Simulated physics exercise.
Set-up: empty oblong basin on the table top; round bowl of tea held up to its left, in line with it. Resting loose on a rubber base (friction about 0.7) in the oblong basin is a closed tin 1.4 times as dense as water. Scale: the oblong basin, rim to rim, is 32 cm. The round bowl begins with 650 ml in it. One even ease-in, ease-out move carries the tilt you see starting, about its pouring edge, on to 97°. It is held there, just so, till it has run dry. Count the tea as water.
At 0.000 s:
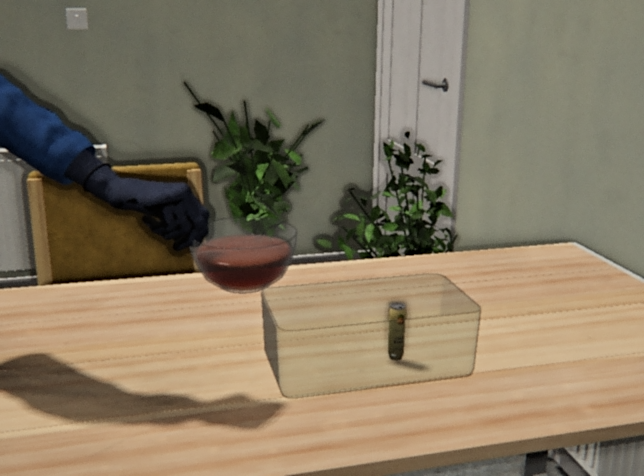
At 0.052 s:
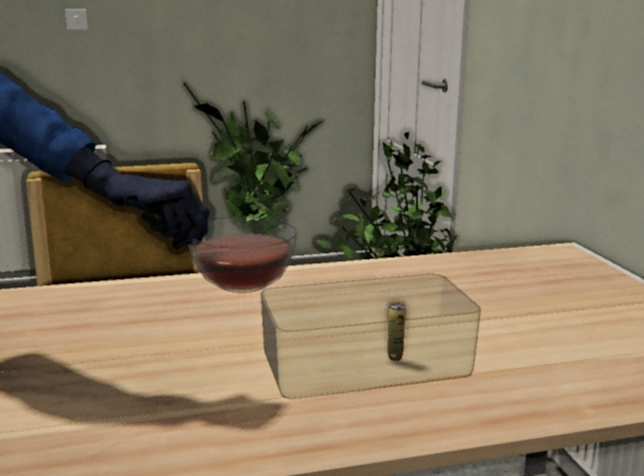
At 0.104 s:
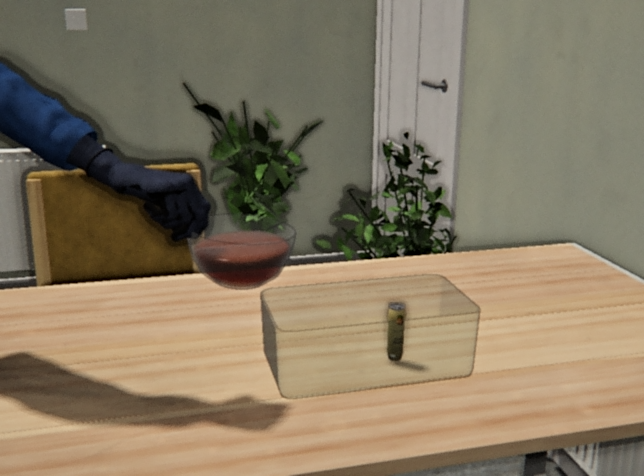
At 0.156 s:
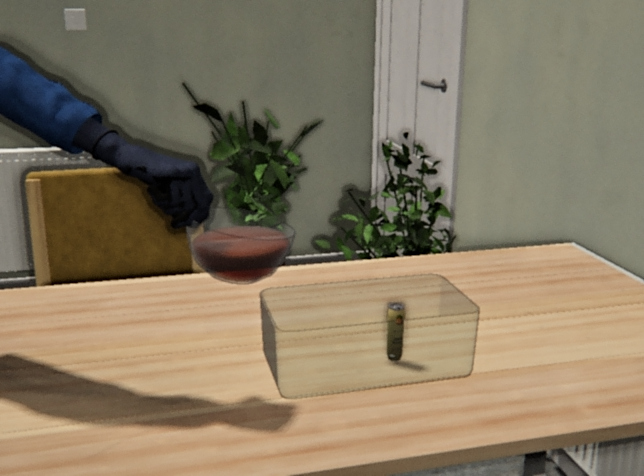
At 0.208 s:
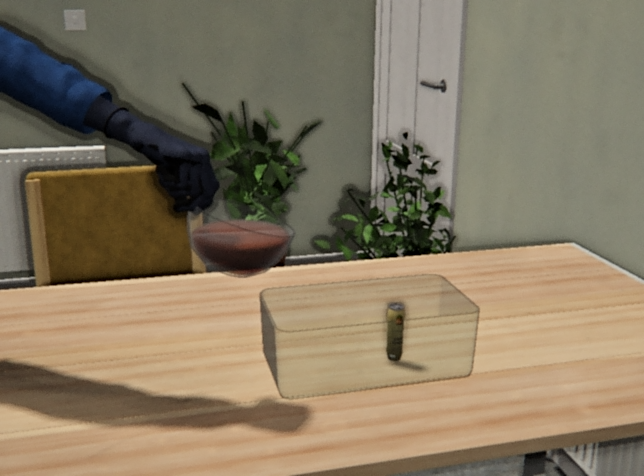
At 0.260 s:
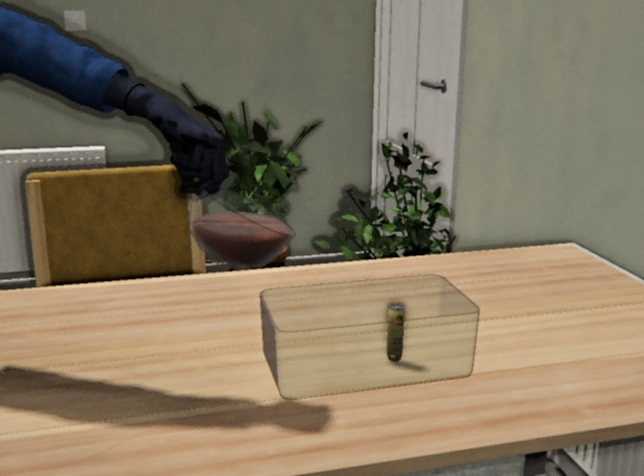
A dark-gloved hand in a blue sleeve holds a clear round bowl of reddish-brown tea above a pale wooden table, seen from slightly above in a grey-green room. Right of it sits a translucent yellowish basin with a small dark cylinder showing, with leafy plants, a tan chair and a white door behind. The hand rises and smoothly tilts the bowl rightward, slowly then faster, while the camera stays still.
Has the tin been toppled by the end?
You'll see it capsize.
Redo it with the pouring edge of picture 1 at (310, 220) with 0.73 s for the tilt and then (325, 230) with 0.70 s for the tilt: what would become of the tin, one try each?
Try 1: Tipped over; try 2: Still standing.
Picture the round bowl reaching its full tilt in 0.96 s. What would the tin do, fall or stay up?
In that case the tin stays vertical.
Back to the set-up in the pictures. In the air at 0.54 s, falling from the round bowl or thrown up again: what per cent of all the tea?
50 %.
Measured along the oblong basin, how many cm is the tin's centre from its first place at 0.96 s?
Reading: Roughly 1 cm.
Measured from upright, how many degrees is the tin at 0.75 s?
I'd say it's tipped close to 0 degrees.
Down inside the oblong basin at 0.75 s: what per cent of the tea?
About 80 %.
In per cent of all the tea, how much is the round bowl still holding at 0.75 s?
About 2 per cent.
Then, 0.54 s in, the tilt is 85° and 43 per cent is still to pour; the tin stands where it began.
Then, 0.75 s in, the tilt is 97° and 2 per cent is still to pour; the tin stands 1 cm from where it began.
Then, 0.96 s in, the tilt is 97° and 0 per cent is still to pour; the tin stands 1 cm from where it began.
Then, 1.20 s in, the tilt is 97° and 0 per cent is still to pour; the tin leans 38°.
Finally, the tin lies on its side.
